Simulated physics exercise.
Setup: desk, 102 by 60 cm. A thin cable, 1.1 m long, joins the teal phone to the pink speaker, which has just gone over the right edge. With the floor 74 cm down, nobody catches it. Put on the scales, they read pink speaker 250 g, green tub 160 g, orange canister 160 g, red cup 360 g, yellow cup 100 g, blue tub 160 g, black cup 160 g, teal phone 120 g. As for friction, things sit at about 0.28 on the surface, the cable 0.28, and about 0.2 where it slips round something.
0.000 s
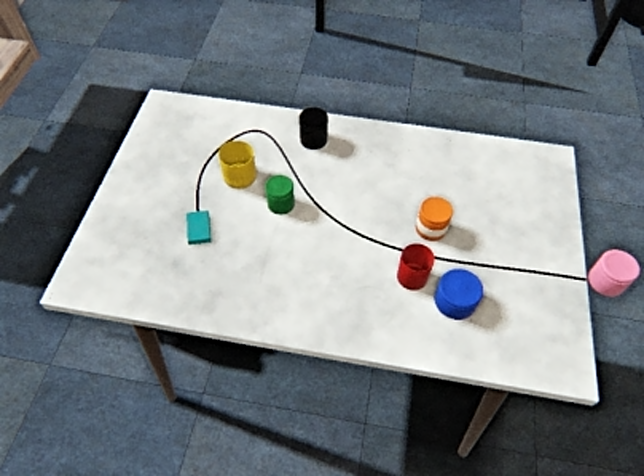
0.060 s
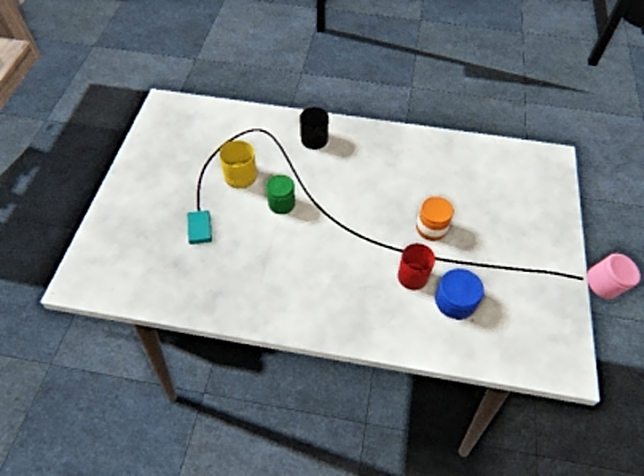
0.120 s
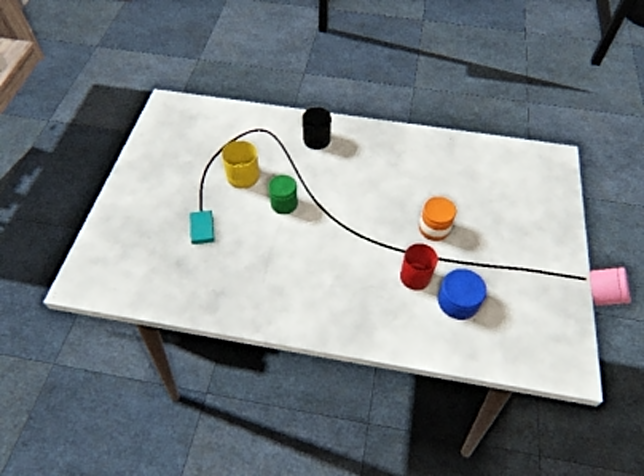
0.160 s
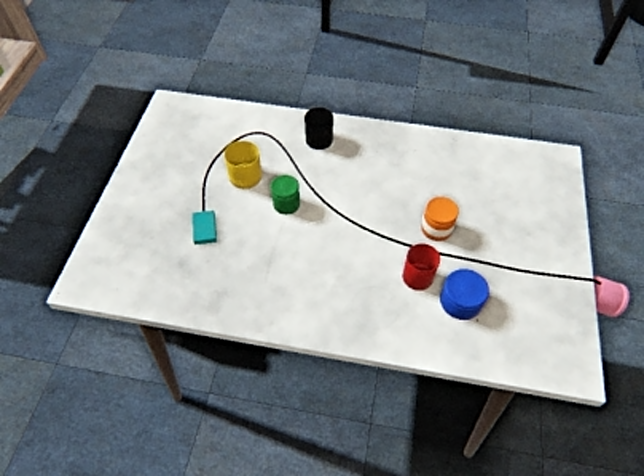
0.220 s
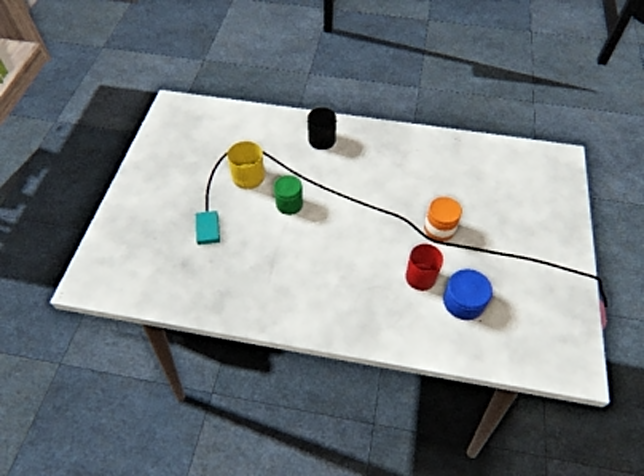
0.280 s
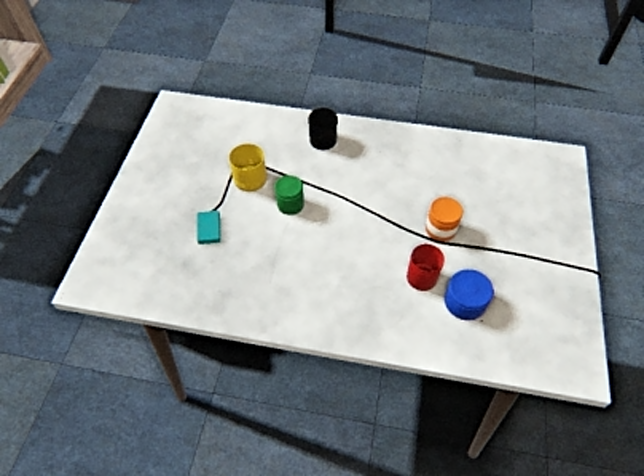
Pink cylinder tipping over a white table's right edge and dropping from view, its black cable pulling straighter among colourful cups.
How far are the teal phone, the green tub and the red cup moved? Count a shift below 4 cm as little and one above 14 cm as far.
Teal phone: Far; green tub: In between; red cup: Little.
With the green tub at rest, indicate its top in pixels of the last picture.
(308, 221).
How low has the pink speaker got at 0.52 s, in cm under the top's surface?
Roughly 55 centimetres.
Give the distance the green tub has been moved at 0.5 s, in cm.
Shift: Approx. 7 cm.
By 0.5 s, the cable's tail end at (311, 197); teal phone 20 cm off its start, green tub 7 cm off its start, yellow cup 21 cm off its start.
By 0.7 s, the cable's tail end at (455, 199); teal phone 52 cm off its start, green tub 10 cm off its start, yellow cup 27 cm off its start.
By 1.0 s, the cable's tail end at (509, 203); teal phone 65 cm off its start at (526, 210), green tub 10 cm off its start at (308, 221), yellow cup 27 cm off its start at (264, 265).
By 1.2 s, the cable's tail end at (517, 210); teal phone 67 cm off its start, green tub 10 cm off its start, yellow cup 27 cm off its start.
By 2.4 s, the cable's tail end at (517, 210); teal phone 67 cm off its start at (535, 217), green tub 10 cm off its start at (308, 221), red cup 0 cm off its start at (428, 258), yellow cup 27 cm off its start at (264, 265).
